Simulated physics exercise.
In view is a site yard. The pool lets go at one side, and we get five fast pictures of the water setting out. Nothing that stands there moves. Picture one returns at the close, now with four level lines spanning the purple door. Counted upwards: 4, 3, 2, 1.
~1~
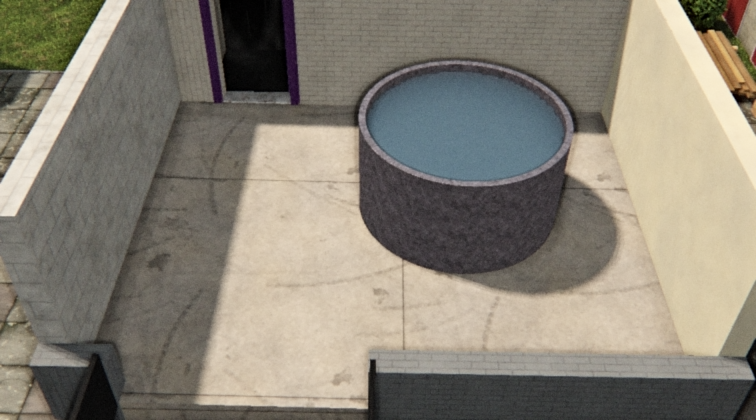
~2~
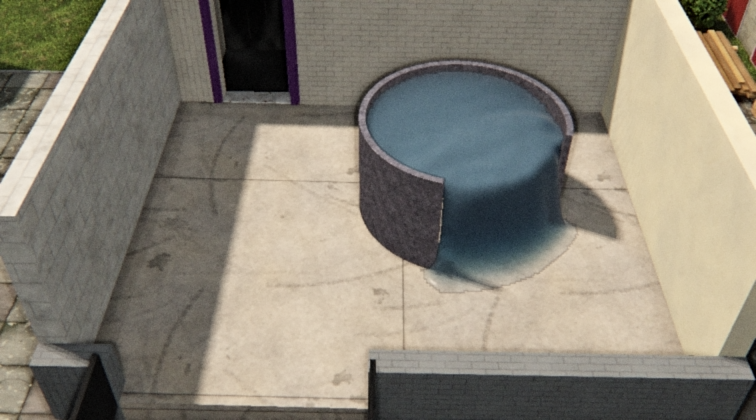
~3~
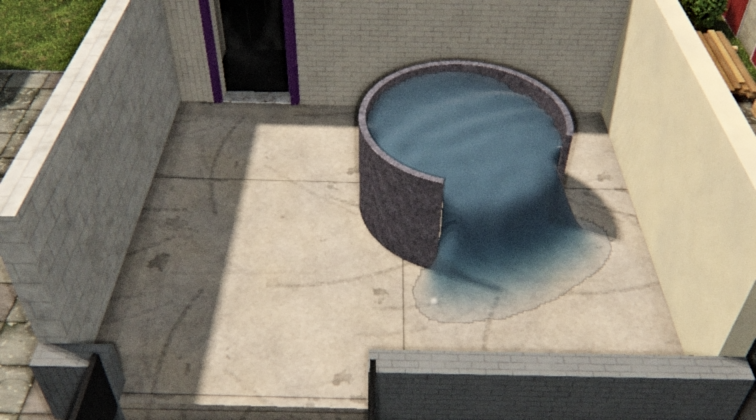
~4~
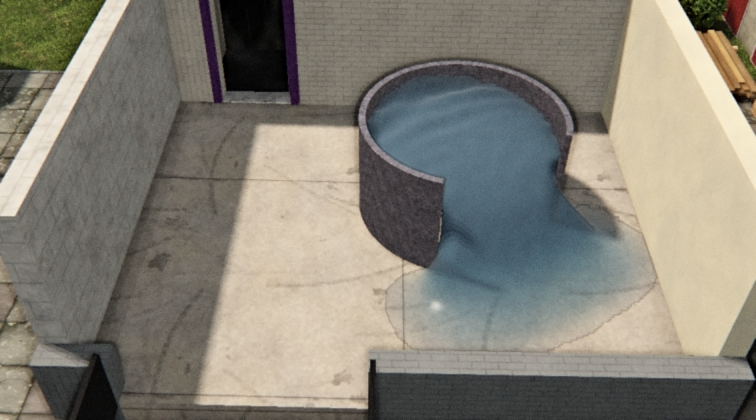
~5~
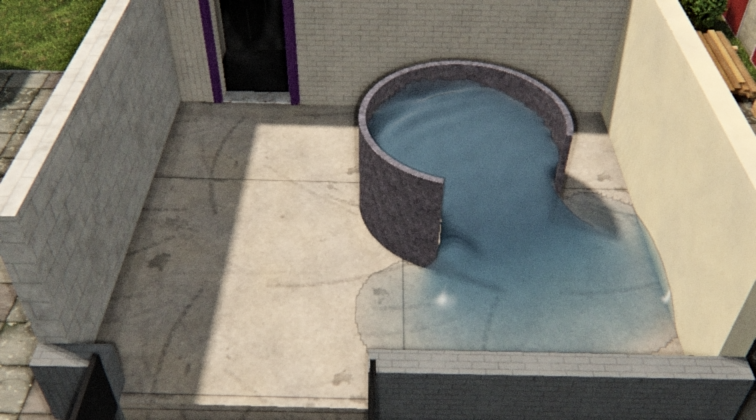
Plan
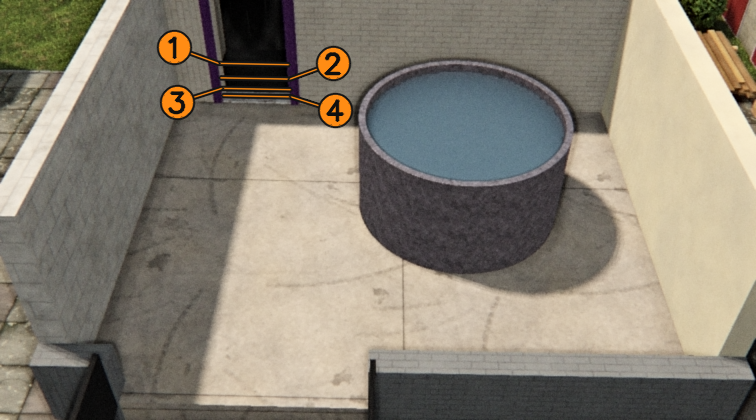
The footage shows a round, dark-walled pool of still water in a walled yard with a purple-framed doorway; a front section of its wall disappears, and water pours out, spreading across the pale ground to the right-hand wall.
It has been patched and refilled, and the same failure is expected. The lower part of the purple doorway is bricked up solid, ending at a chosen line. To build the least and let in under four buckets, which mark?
Go for 3.
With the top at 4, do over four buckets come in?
Yes, it does.
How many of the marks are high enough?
Three.
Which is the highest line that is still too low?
It is 4.
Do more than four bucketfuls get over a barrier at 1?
No, that is safe.
On the marked copy, 1 at (253, 64); 2 at (255, 78); 3 at (256, 89); 4 at (257, 96); from the bottom up 4, 3, 2, 1.
Choosing 1, nothing gets over.
Choosing 2, nothing gets over.
Choosing 3, a splash gets over, under a bucket.
Choosing 4, about 10 bucketfuls get in.
